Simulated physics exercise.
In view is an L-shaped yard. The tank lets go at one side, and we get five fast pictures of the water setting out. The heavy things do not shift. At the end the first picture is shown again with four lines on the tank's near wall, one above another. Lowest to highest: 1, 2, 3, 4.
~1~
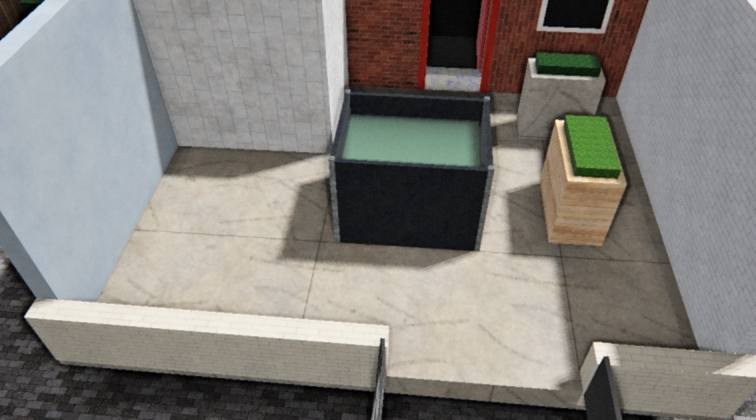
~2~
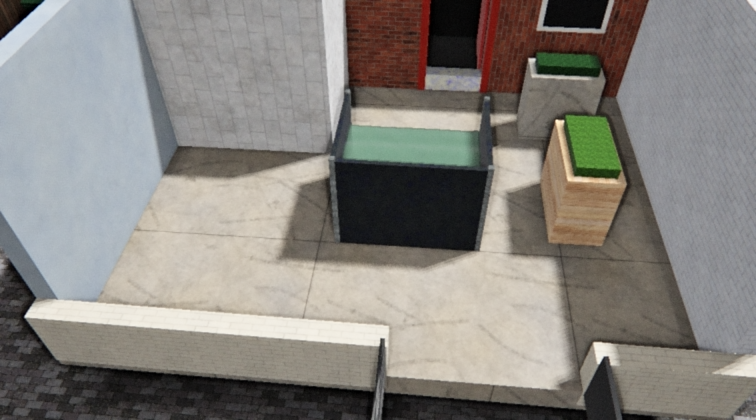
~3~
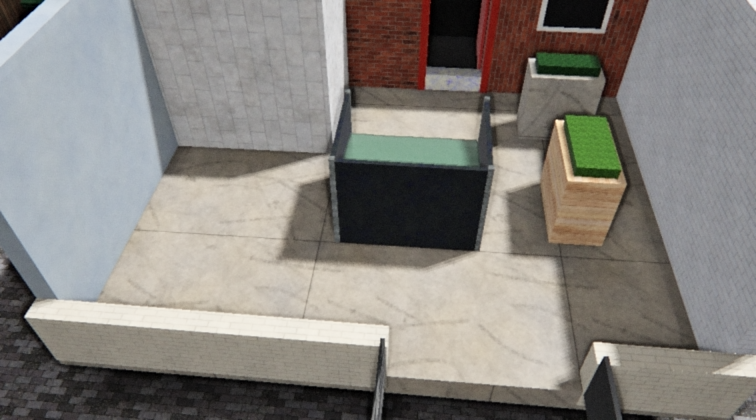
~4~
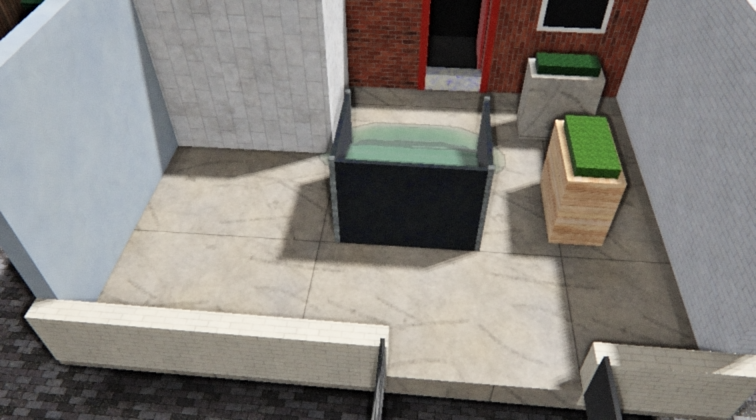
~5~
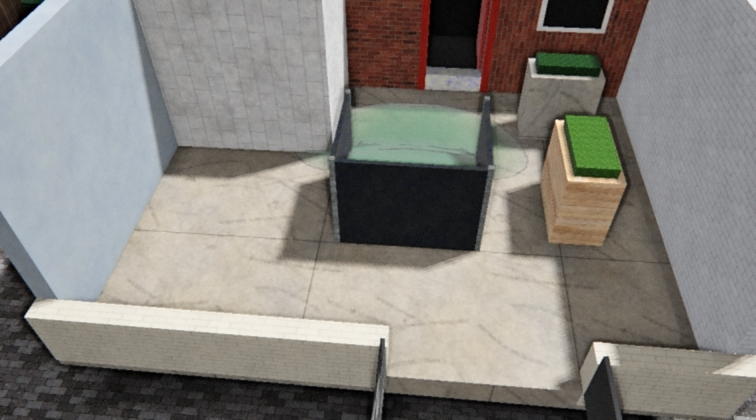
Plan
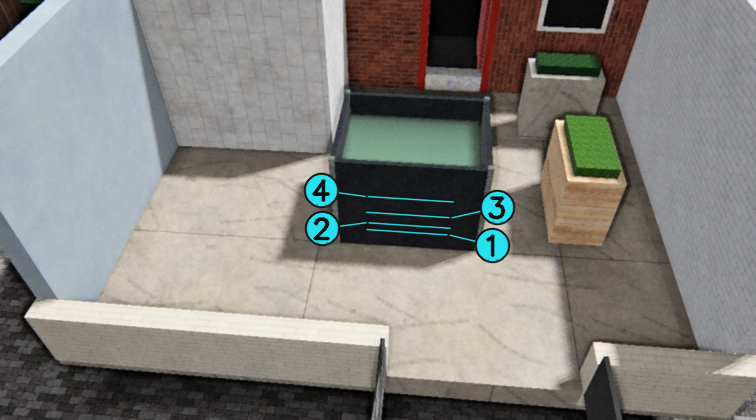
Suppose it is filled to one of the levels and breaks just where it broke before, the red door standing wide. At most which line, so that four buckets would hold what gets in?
3.
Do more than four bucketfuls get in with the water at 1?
No.
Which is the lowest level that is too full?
That is level 4.
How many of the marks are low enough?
Three of them.
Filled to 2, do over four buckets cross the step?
No, that is safe.
On the marked copy, 1 at (407, 232); 2 at (408, 225); 3 at (408, 215); 4 at (409, 199); from the bottom up 1, 2, 3, 4.
Choosing 1, nothing gets over.
Choosing 2, nothing gets over.
Choosing 3, a splash gets over, under a bucket.
Choosing 4, about 8 bucketfuls get in.
